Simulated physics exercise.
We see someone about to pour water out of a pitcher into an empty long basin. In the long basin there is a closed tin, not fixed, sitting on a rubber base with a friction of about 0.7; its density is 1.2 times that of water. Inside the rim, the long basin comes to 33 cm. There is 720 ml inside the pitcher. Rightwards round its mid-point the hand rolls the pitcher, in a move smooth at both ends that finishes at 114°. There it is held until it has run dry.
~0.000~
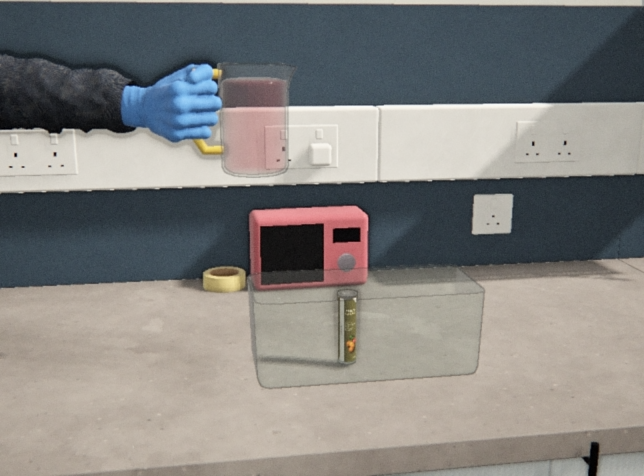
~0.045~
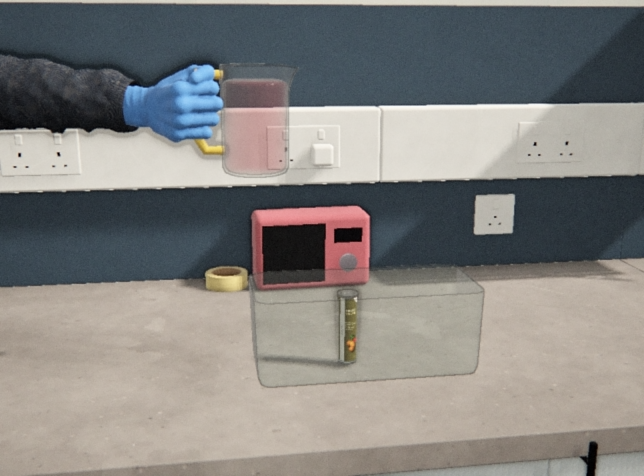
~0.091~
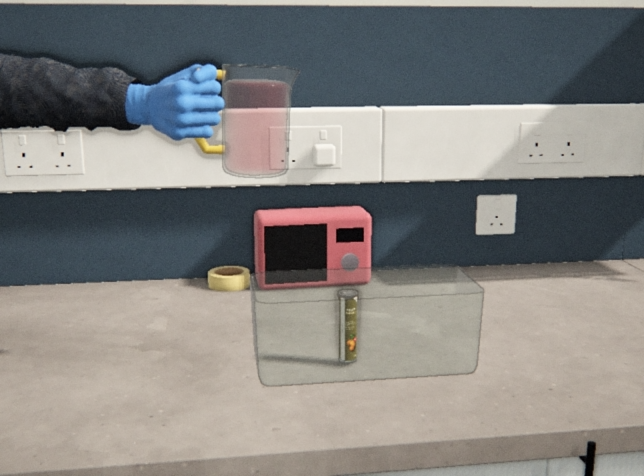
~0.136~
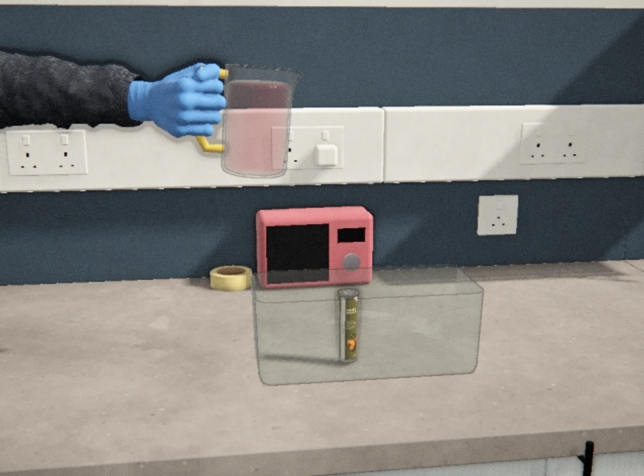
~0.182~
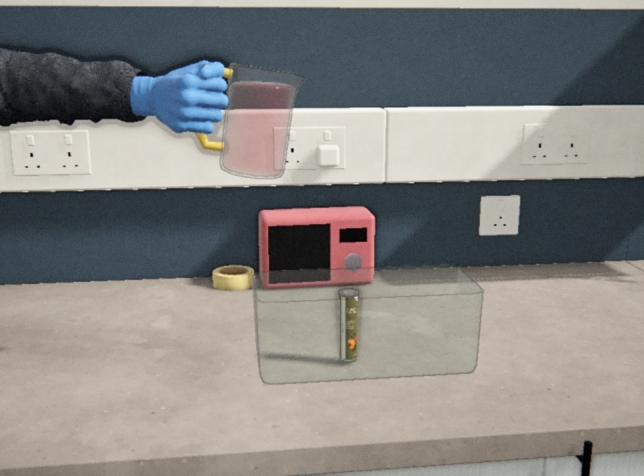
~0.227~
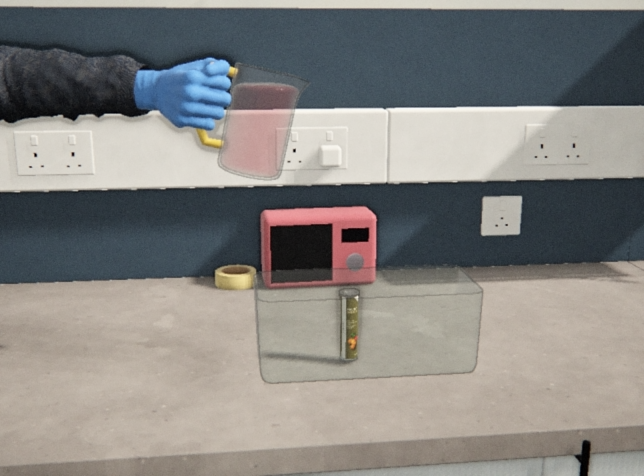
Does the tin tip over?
No, it stays on its base.
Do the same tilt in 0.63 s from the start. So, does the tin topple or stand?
With that tilt, the tin stays on its base.
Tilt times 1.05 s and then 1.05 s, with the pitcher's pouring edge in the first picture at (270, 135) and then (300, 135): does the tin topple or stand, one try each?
First it tips over; then it tips over.
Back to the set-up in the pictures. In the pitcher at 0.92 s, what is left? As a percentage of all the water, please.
Share remaining: Approx. 32 %.
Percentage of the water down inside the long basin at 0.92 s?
I'd say roughly 34 in a hundred of it.
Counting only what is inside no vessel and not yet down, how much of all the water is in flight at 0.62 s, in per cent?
I'd put it at about 14 percent.
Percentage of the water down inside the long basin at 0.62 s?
I reckon close to 1 percent of it.
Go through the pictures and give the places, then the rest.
It leans 0°; its right rim is at (297, 65); the water meets the walls at (221, 81) and (287, 81); the long basin's rim runs from (251, 290) to (470, 279); the tin's top is at (347, 297), in the first picture.
It leans 1°; its right rim is at (298, 67); the water meets the walls at (223, 81) and (288, 82), in the second picture.
It leans 2°; its right rim is at (300, 69); the water meets the walls at (224, 82) and (289, 83), in the third picture.
It leans 5°; its right rim is at (303, 72); the water meets the walls at (227, 83) and (291, 85), in the fourth picture.
It leans 8°; its right rim is at (306, 76); the water meets the walls at (231, 85) and (295, 86), in the fifth picture.
It leans 13°; its right rim is at (310, 81); the water meets the walls at (232, 89) and (299, 87), in the sixth picture.
Then, 0.62 s in, the tilt is 74° and 85 per cent is still to pour; the tin stands where it began.
Then, 0.92 s in, the tilt is 109° and 31 per cent is still to pour; the tin stands where it began.
Then, 1.22 s in, the tilt is 114° and 1 per cent is still to pour; the tin stands where it began.
Then, 1.55 s in, the tilt is 114° and 0 per cent is still to pour; the tin stands where it began.
Finally, the tin stands where it began.
